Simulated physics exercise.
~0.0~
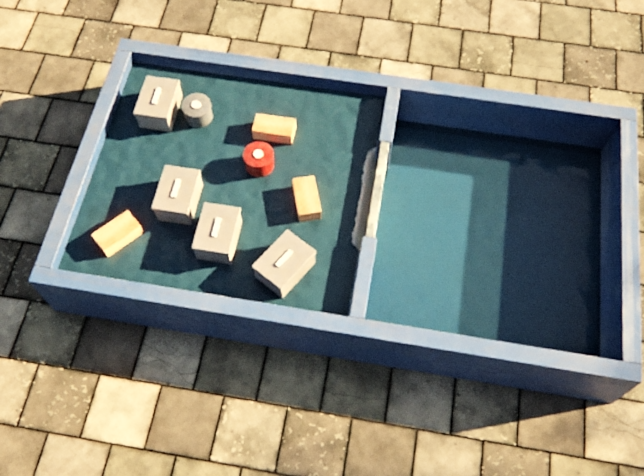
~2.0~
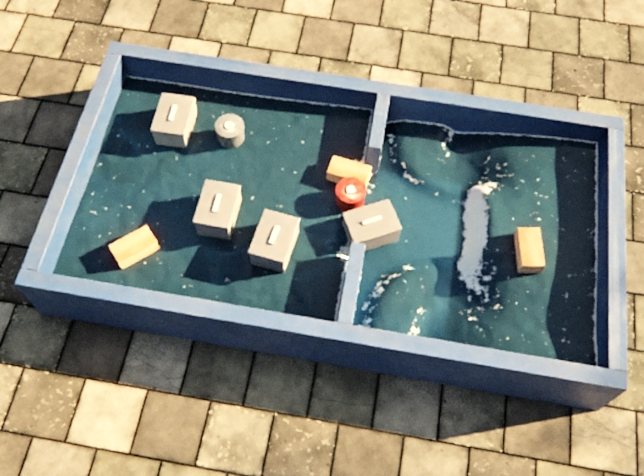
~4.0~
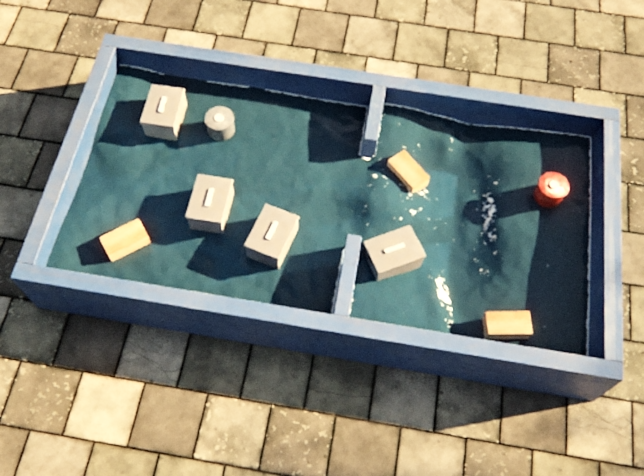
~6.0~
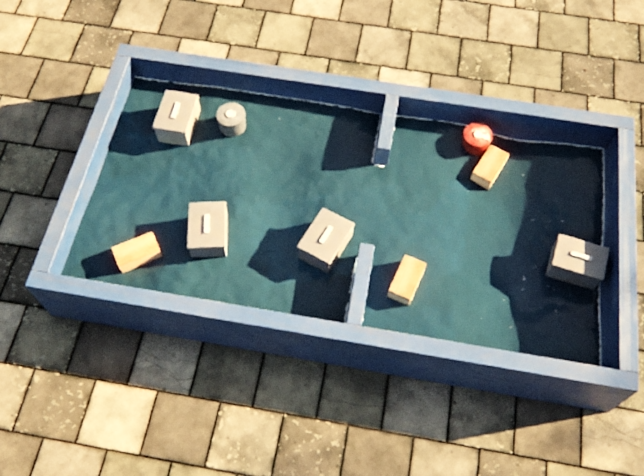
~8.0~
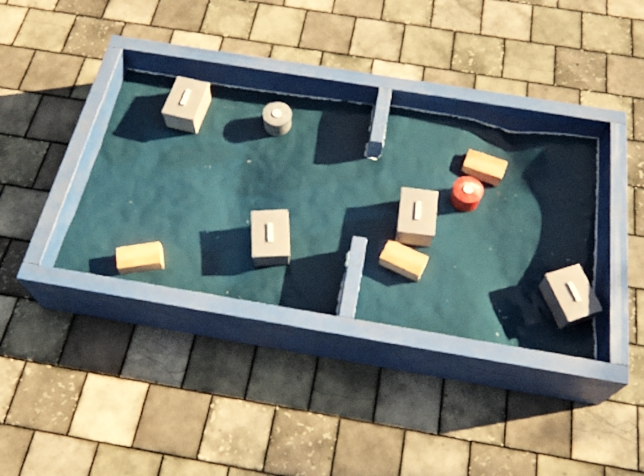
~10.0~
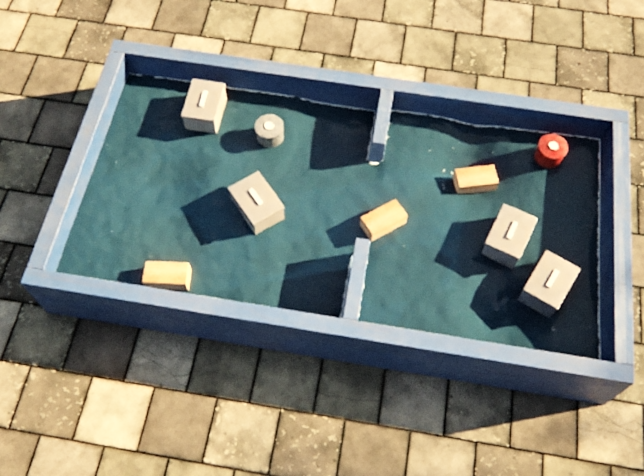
Divided blue basin on paving, water surging through the opened divider, carrying the red tub and several blocks right, all left floating.
